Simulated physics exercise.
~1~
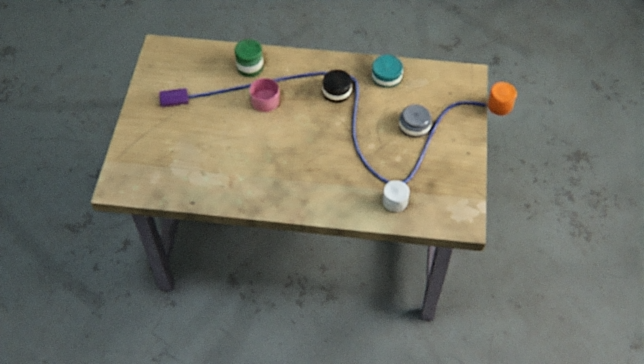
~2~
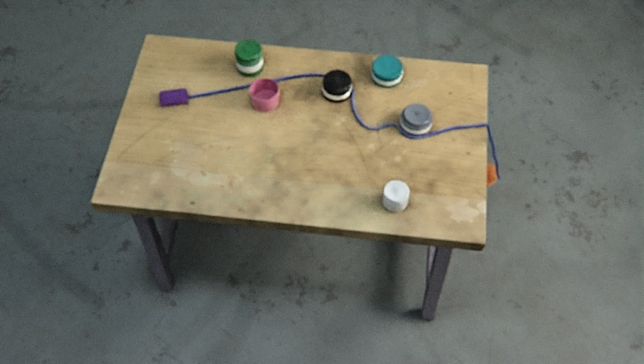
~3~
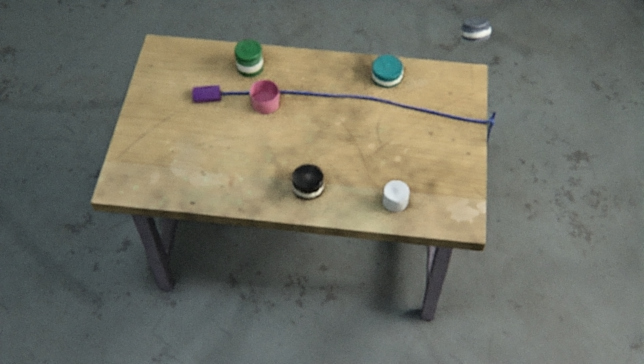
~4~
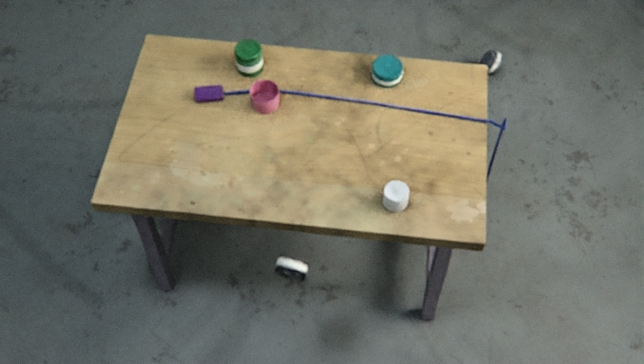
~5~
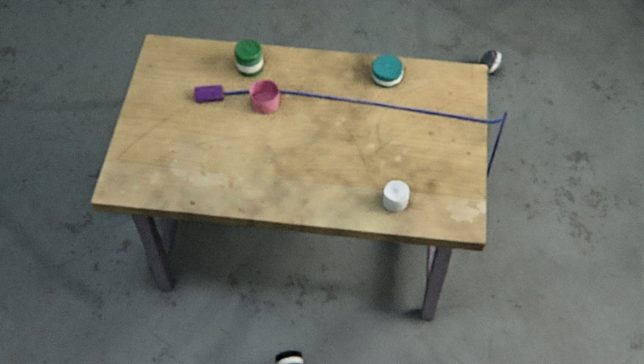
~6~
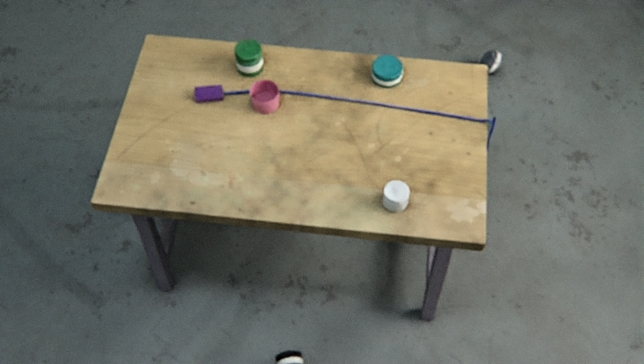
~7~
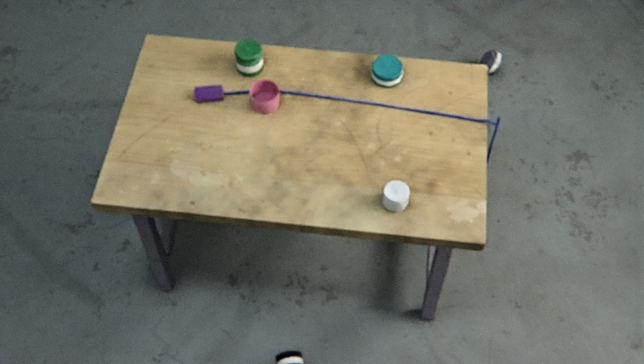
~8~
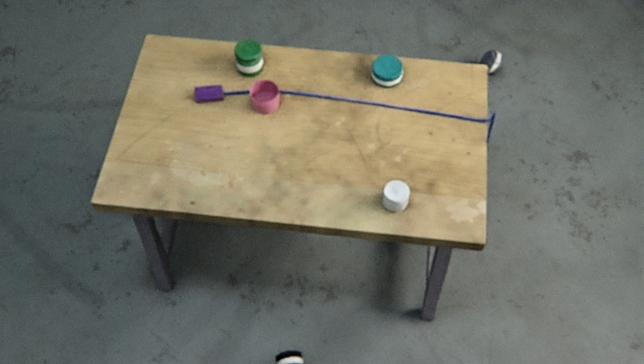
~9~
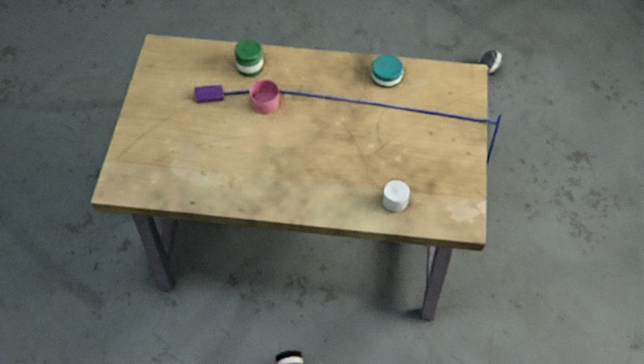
The orange speaker dropped off the workbench's right side, pulling its blue cable straight and dragging the purple phone slightly right; the grey jar and then the black tin went over the edges, while the phone stayed on top with the cable hanging over the side.
